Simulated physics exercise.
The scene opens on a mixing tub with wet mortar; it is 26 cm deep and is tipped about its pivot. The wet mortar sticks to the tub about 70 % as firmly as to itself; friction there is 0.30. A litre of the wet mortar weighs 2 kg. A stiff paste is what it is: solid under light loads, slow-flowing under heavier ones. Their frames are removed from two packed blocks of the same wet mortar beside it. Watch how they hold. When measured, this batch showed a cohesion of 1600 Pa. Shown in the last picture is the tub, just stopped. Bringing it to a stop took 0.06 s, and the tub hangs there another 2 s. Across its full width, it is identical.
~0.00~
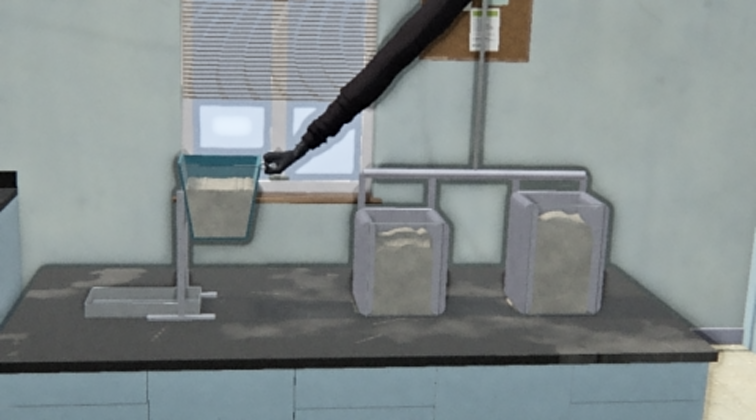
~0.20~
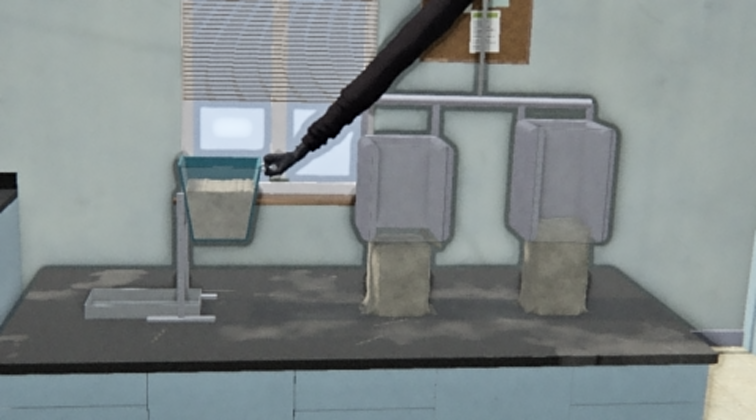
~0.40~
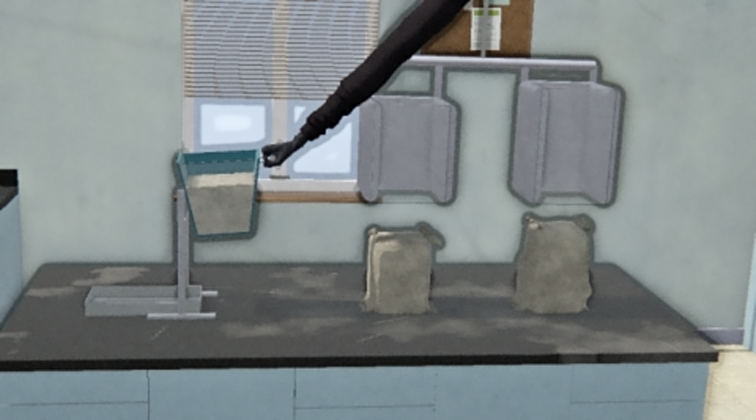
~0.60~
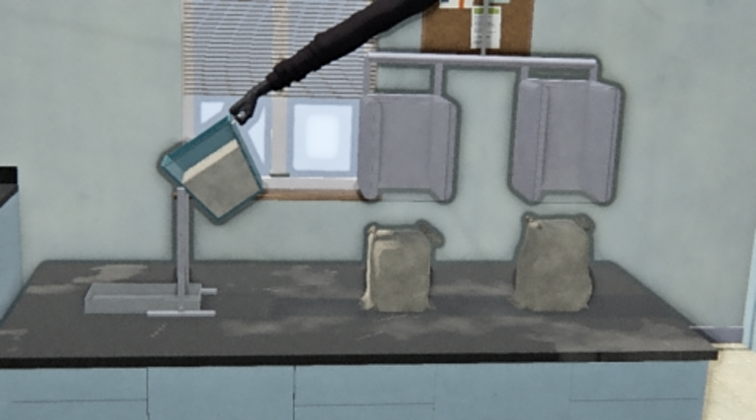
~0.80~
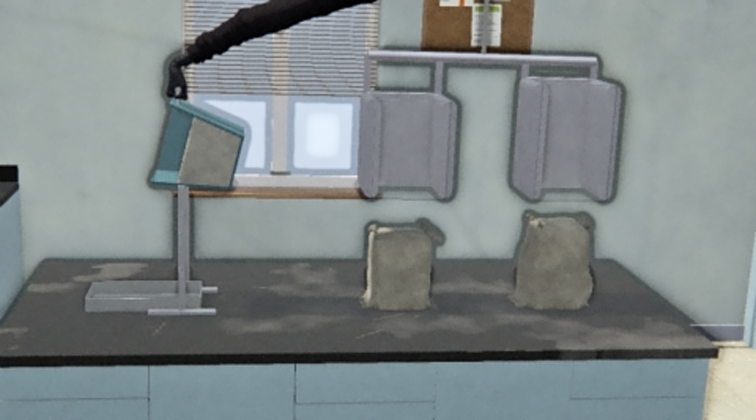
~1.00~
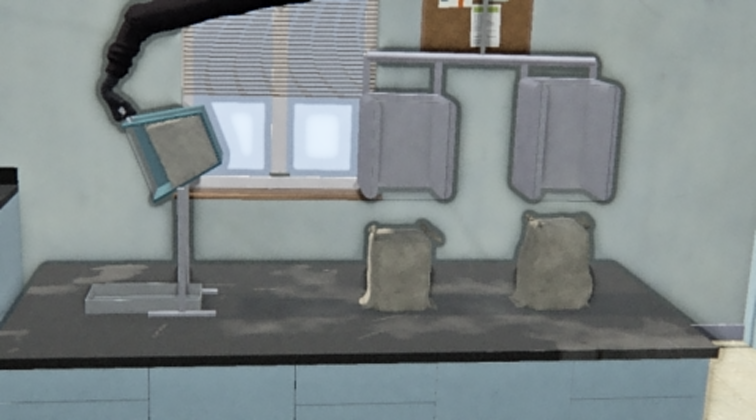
In the video, two gray casings lift off blocks of grayish mix on a counter, and the blocks slump slightly. A dark arm then swings a teal tub of the mix from upright far over to the left.
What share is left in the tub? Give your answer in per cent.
About 0 %.
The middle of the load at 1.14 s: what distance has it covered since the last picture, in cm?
7 cm.
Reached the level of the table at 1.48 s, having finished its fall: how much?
Roughly 0 per cent.
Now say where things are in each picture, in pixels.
In the first frame, handle-side rim at (259, 165), tilt 0 degrees; top of the wet mortar at (186, 189); blocks stand 29 cm, 36 cm (left to right).
In the second frame, handle-side rim at (259, 167), tilt 0 degrees; top of the wet mortar at (186, 190); blocks stand 29 cm, 35 cm (left to right).
In the third frame, handle-side rim at (257, 159), tilt 4 degrees; top of the wet mortar at (252, 183); blocks stand 29 cm, 33 cm (left to right).
In the fourth frame, handle-side rim at (228, 122), tilt 36 degrees; top of the wet mortar at (238, 148); blocks stand 29 cm, 33 cm (left to right).
In the fifth frame, handle-side rim at (170, 106), tilt 76 degrees; top of the wet mortar at (197, 120); blocks stand 29 cm, 33 cm (left to right).
In the sixth frame, handle-side rim at (123, 128), tilt 111 degrees; top of the wet mortar at (191, 117); blocks stand 29 cm, 33 cm (left to right).
After 1.14 s, the tub is at 111 degrees and holds 99 %.
After 1.31 s, the tub is at 111 degrees and holds 36 %.
After 1.48 s, the tub is at 111 degrees and holds 0 %.
After 1.65 s, the tub is at 111 degrees and holds 0 %.
After 3.00 s, at the end, the tub is at 111 degrees and holds 0 %.
